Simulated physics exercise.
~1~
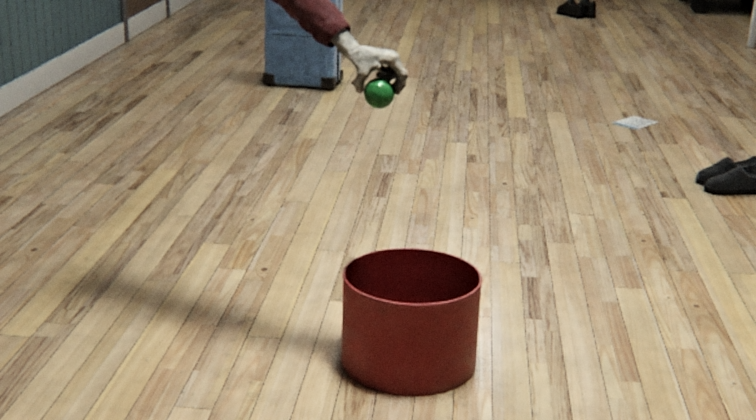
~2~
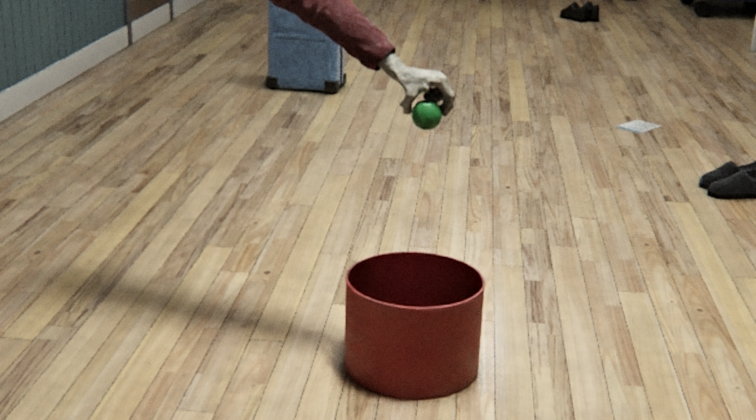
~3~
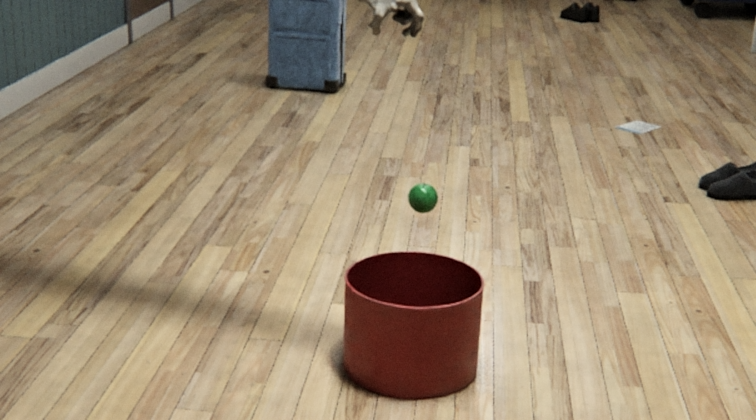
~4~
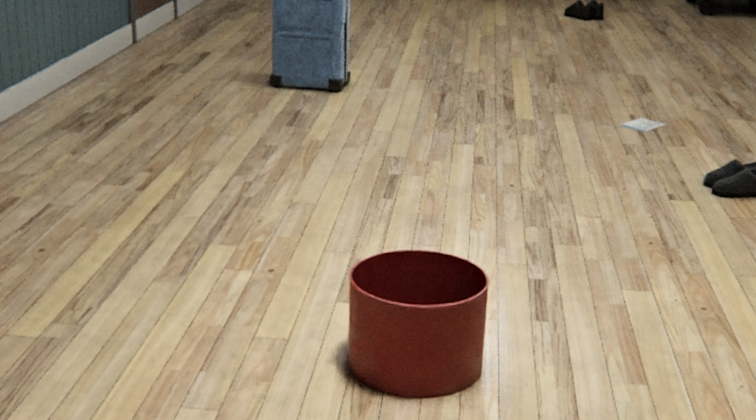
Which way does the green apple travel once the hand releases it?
It moves down, falling toward the opening of the red container.
